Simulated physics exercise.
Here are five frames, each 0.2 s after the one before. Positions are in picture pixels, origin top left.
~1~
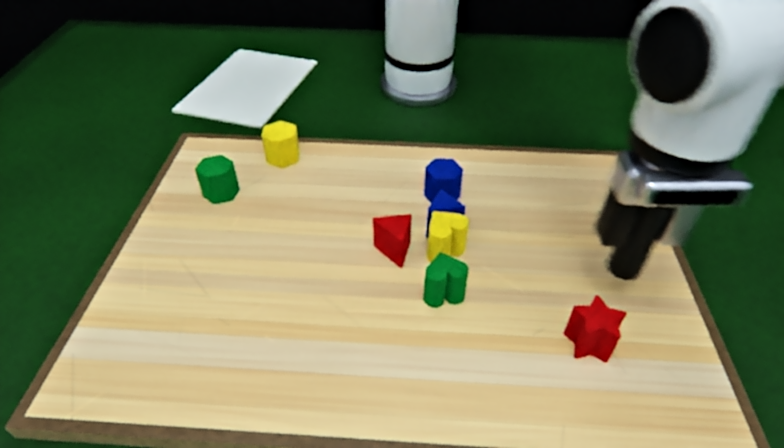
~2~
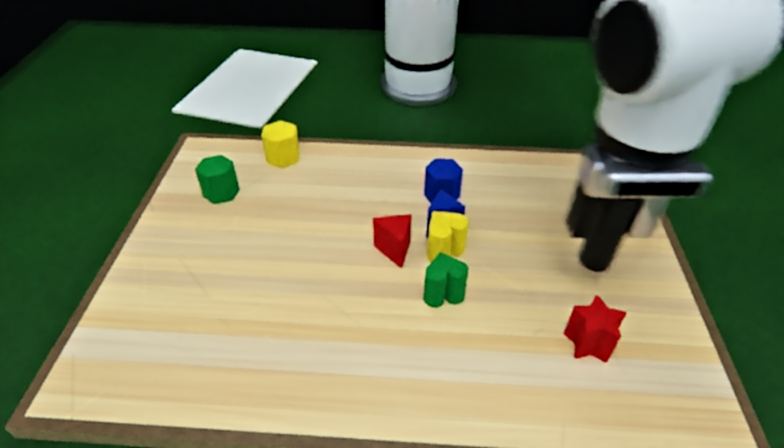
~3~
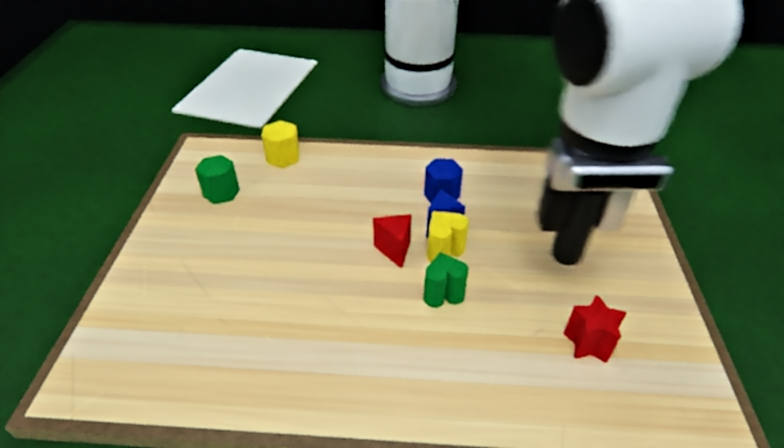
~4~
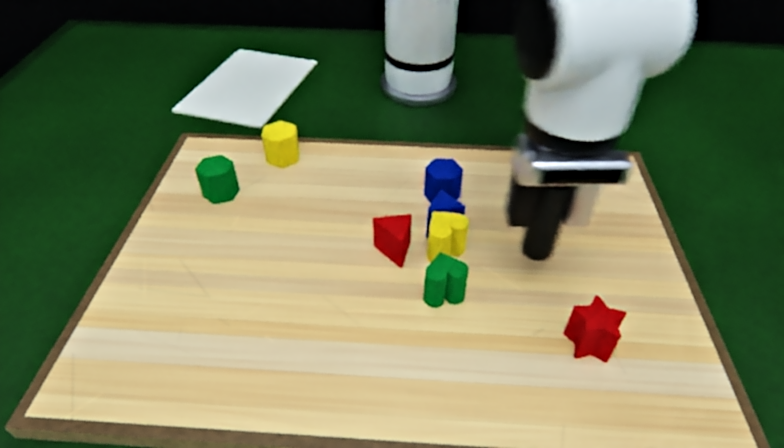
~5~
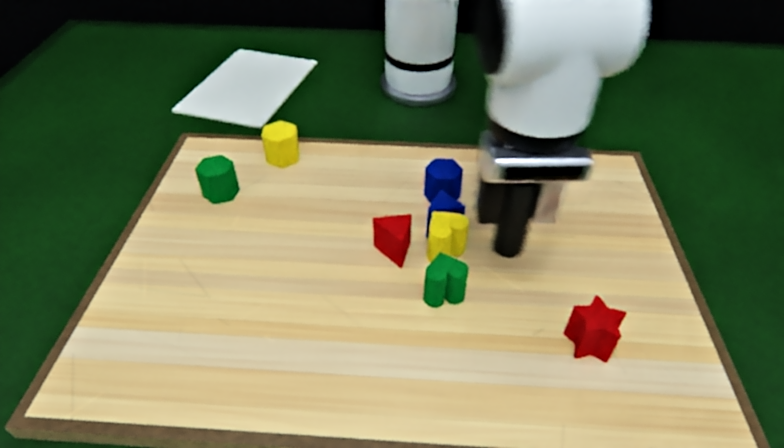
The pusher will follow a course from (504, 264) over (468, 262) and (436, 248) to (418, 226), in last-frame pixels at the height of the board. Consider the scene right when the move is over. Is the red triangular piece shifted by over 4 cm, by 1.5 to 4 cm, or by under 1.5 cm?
Short of 1.5 cm.
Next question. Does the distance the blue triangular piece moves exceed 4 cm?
No - that is not the case.
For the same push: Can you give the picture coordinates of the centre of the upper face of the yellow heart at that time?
Located at (396, 189).
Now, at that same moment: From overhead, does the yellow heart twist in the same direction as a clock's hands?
I expect not.
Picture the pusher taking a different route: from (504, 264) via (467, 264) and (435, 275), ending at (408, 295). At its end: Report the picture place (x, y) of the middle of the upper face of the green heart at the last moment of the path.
Its top middle: (436, 284).
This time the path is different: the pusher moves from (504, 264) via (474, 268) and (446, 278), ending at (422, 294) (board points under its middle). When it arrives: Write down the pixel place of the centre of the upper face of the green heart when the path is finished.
It sits at (424, 292).
The first path, step by step. One third of the way, pusher (470, 246); yellow heart (444, 221).
Two thirds of the way, pusher (437, 232); red triangular piece (391, 221), turned 30° anticlockwise; blue triangular piece (434, 190), turned 40° clockwise; yellow heart (417, 206).
At the end, pusher (419, 211); red triangular piece (387, 219), turned 50° anticlockwise; blue triangular piece (434, 186), turned 60° clockwise; green heart unmoved; yellow heart (396, 189), turned 25° anticlockwise.
